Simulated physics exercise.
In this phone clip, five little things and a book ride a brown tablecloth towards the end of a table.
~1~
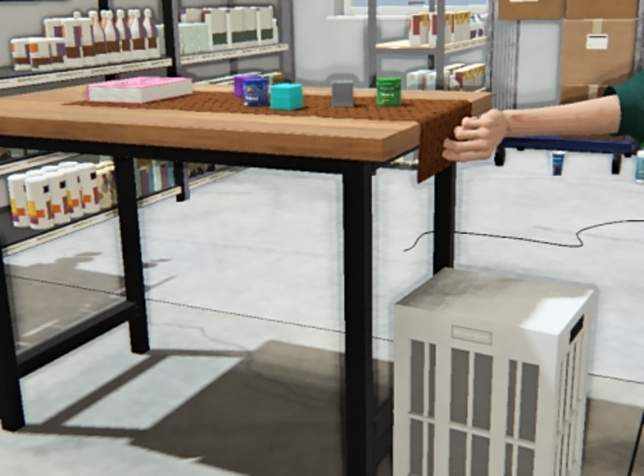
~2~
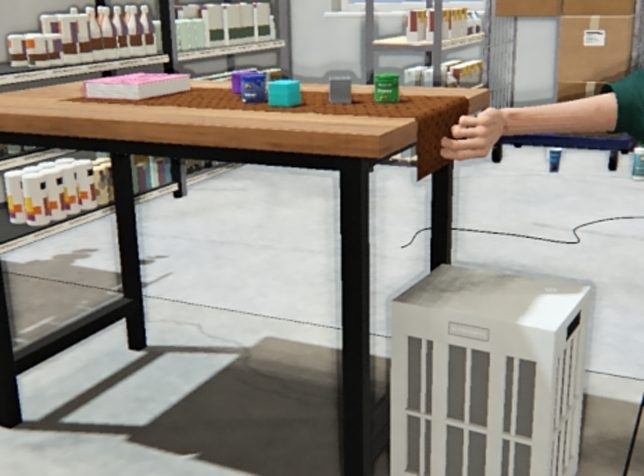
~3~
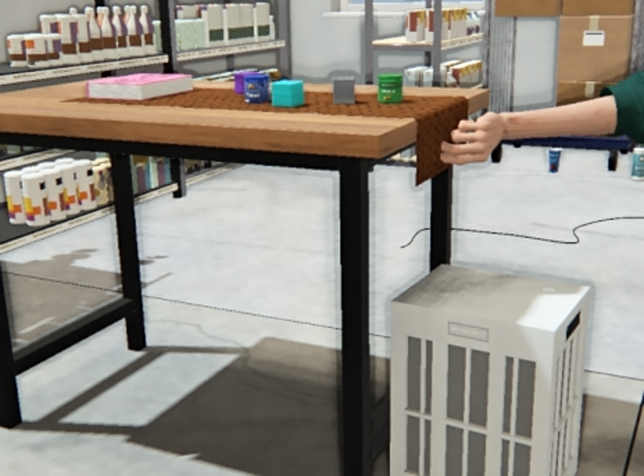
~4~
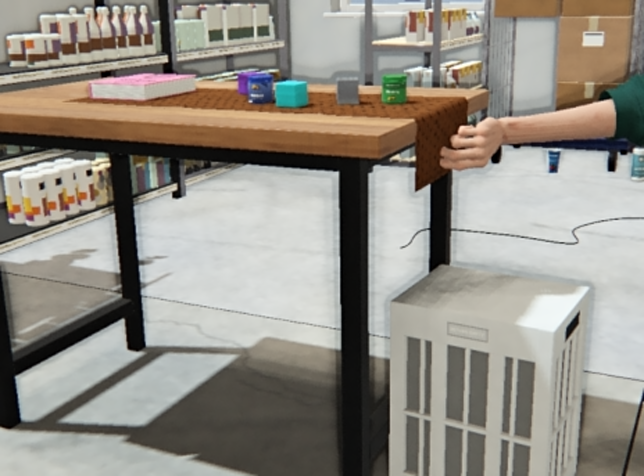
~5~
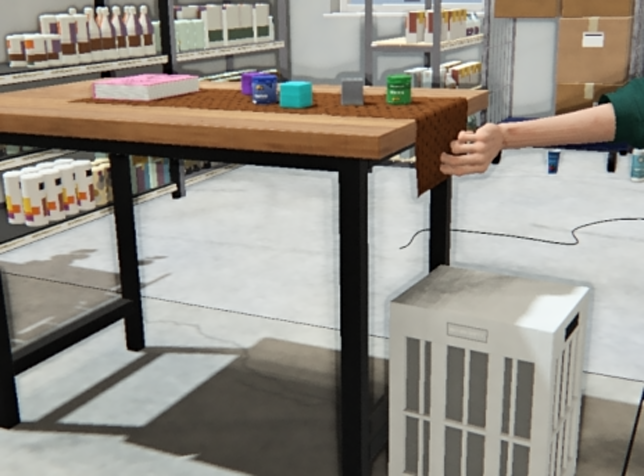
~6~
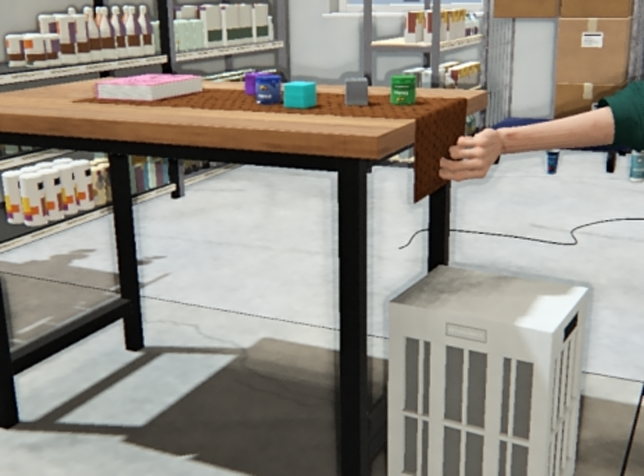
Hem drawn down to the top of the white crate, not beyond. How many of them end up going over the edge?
I predict that two objects will leave the top.
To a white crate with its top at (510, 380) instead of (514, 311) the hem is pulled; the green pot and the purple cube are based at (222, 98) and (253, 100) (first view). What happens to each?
So the green pot stays there, and the purple cube stays there.
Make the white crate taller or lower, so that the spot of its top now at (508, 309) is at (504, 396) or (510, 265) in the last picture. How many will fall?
For the first height 4, for the second 1.
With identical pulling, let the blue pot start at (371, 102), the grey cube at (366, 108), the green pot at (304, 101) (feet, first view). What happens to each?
The blue pot ends up off, the grey cube ends up off, the green pot stays put.
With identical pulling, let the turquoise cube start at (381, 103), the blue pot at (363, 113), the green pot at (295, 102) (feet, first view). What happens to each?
Result - turquoise cube: Down; blue pot: Down; green pot: Still up.
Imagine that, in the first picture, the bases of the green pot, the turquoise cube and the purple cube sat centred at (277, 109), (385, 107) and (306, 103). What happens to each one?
So, the green pot makes it through, the turquoise cube ends up down, the purple cube makes it through.
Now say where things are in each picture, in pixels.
In the first picture, hem (417, 184); green pot (389, 78); grey cube (342, 81); turquoise cube (286, 86); blue pot (256, 79); purple cube (248, 76); top of the crate (514, 311).
In the second picture, hem (417, 182); green pot (387, 75).
In the third picture, hem (416, 187); grey cube (344, 78).
In the fourth picture, hem (414, 192); turquoise cube (291, 83); top of the crate (510, 308).
In the fifth picture, hem (417, 198); blue pot (264, 76).
In the sixth picture, hem (414, 204); green pot (404, 76); grey cube (356, 79); turquoise cube (300, 83); blue pot (269, 77); purple cube (258, 74).
Soon after, hem near (442, 234); green pot gone.
After that, hem on the crate; green pot and grey cube gone.
In the end, hem on the crate; green pot and grey cube gone. It carries off two.
